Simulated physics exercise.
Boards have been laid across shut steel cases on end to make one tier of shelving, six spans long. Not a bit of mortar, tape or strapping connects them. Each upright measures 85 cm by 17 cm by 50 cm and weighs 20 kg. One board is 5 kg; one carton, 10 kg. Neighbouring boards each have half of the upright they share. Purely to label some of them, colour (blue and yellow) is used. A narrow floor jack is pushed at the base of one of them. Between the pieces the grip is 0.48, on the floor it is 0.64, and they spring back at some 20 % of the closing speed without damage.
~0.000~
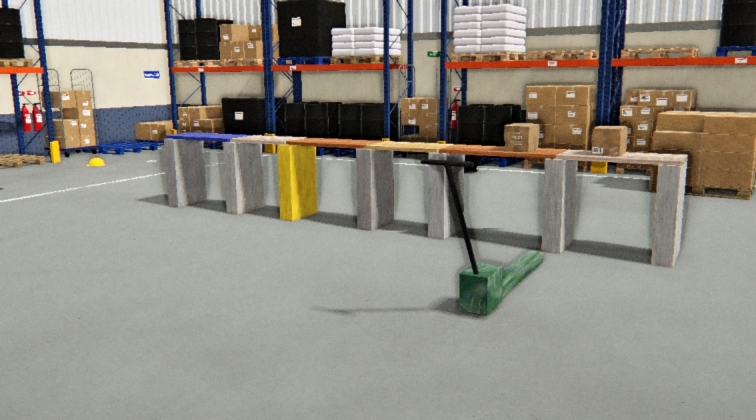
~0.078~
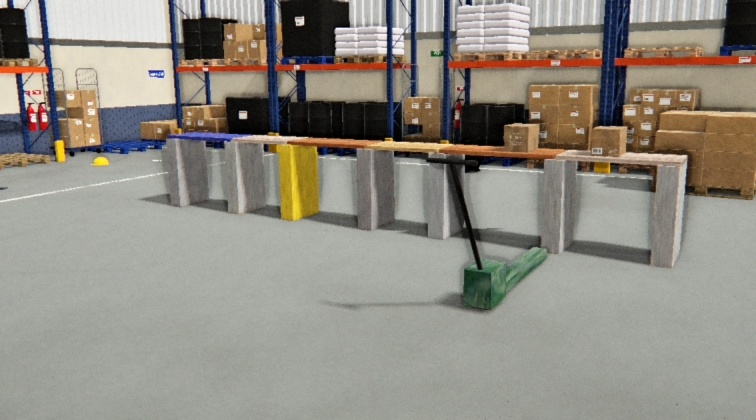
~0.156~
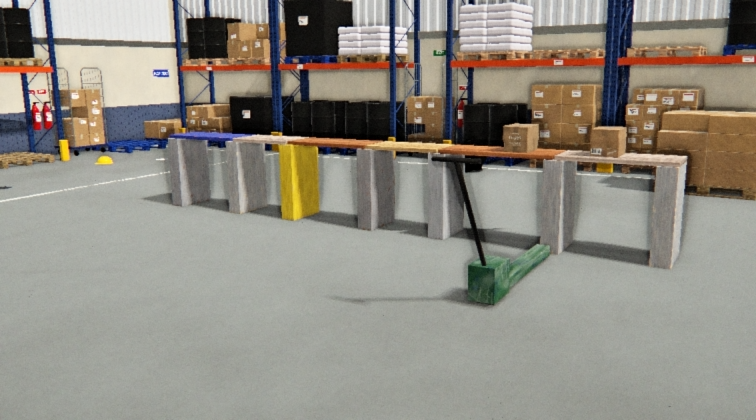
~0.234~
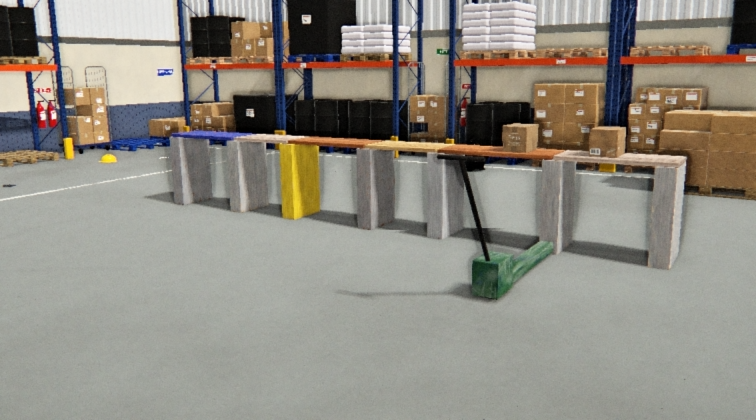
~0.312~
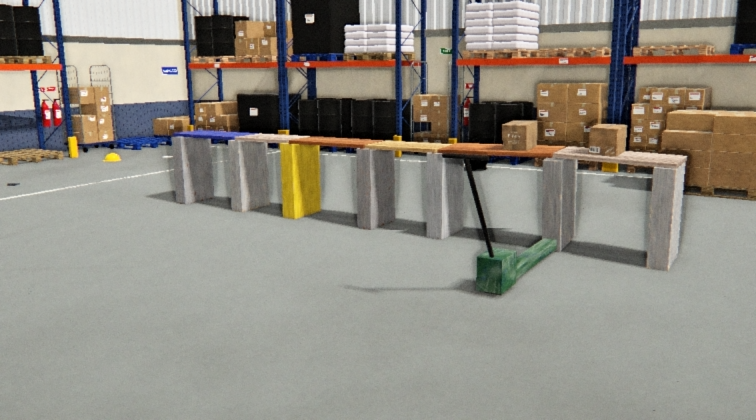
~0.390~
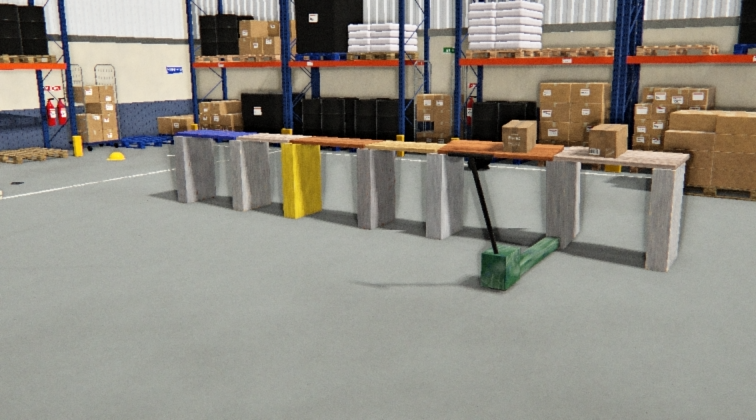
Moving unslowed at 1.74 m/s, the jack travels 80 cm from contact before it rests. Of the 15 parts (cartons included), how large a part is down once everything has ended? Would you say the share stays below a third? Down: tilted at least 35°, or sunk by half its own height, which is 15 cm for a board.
No.
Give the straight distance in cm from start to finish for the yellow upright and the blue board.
Distance from start in cm - yellow 60, blue 70.
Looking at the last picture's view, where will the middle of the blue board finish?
Near (213, 187).
After 0.96 s, 4 of the 15 pieces down.
After 2.68 s, 9 of the 15 pieces down; yellow upright 8° from how it stood.
In the end (5.8 s), 14 of the 15 pieces down; yellow upright on its side; blue board 68 cm lower. That is 93 per cent. From the last view, middles, yellow upright near (269, 195), blue board near (213, 187).
